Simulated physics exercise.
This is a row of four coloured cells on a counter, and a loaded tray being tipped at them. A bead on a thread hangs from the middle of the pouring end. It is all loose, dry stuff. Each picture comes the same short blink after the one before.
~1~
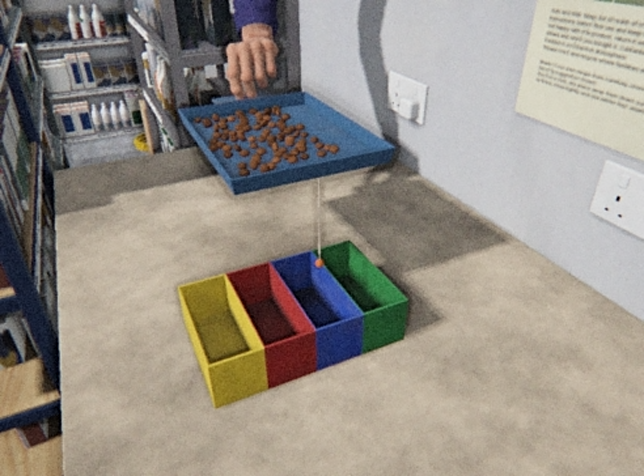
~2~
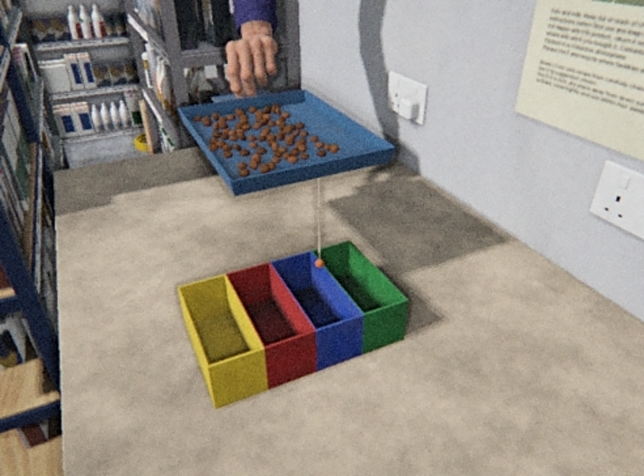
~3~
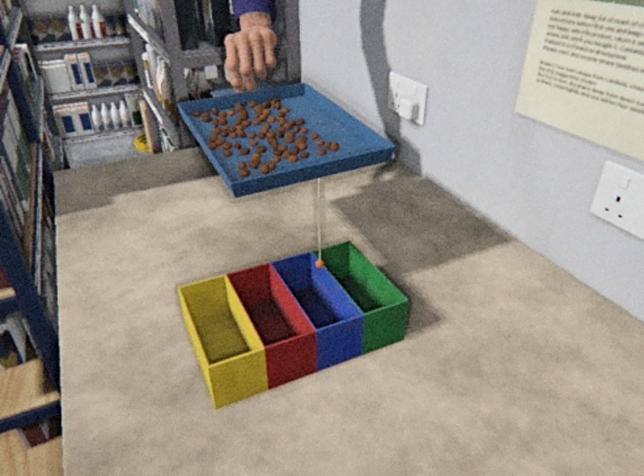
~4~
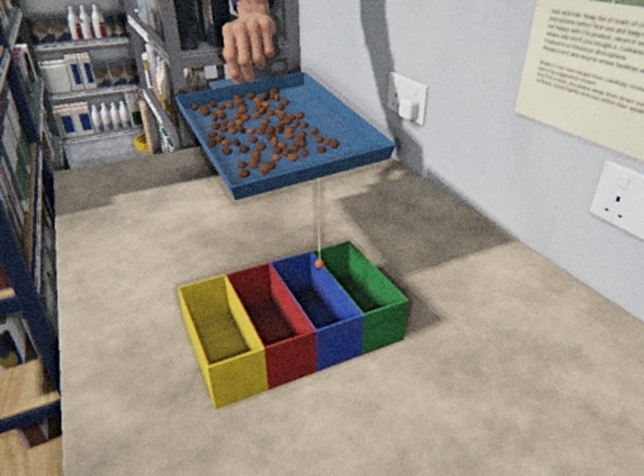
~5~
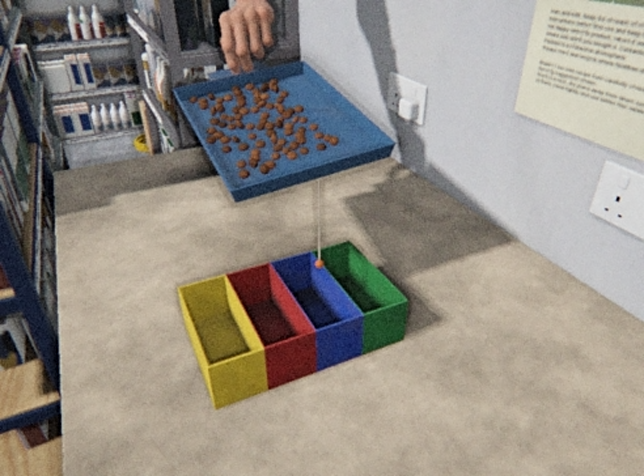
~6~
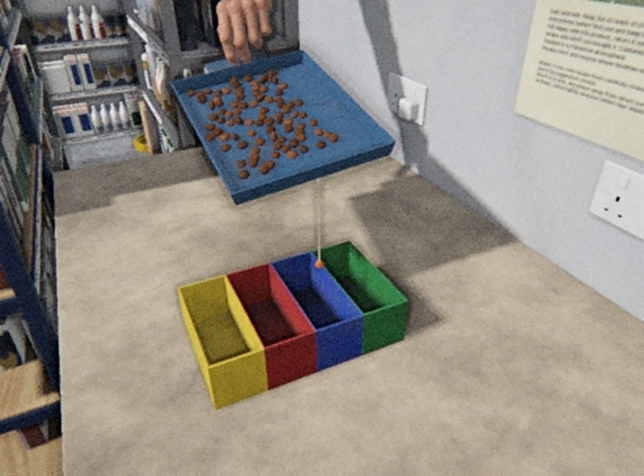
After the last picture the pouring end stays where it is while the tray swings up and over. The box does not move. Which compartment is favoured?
It favours the red compartment.
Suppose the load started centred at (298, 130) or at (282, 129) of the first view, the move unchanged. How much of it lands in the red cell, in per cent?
In turn 80 and 80 in a hundred.
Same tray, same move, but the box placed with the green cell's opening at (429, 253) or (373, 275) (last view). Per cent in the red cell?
Near 0 % and 40 %.
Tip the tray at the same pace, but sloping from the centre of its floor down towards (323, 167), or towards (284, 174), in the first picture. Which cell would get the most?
In turn: The green cell; red.
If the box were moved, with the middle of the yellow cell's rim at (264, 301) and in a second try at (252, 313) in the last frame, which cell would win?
First that yellow cell, then the cell in yellow.
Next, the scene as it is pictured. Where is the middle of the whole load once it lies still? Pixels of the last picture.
Close to (261, 333).
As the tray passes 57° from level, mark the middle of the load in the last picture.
Roughly at (251, 173).
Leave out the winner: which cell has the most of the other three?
It is yellow.
Just after the last frame, tray tipped steeply; every one on the tray.
A moment on, tray tipped right over; roughly half on the tray; roughly a quarter in the red cell; about a tenth in the yellow cell; about a tenth falling or outside the box.
Further on, tray tipped past a quarter turn; the larger part in the red cell; about a tenth in the yellow cell; just a few in the blue cell.
When it is over, tray tipped past a quarter turn; the larger part in the red cell; about a tenth in the yellow cell; just a few in the blue cell; not one in the green cell.
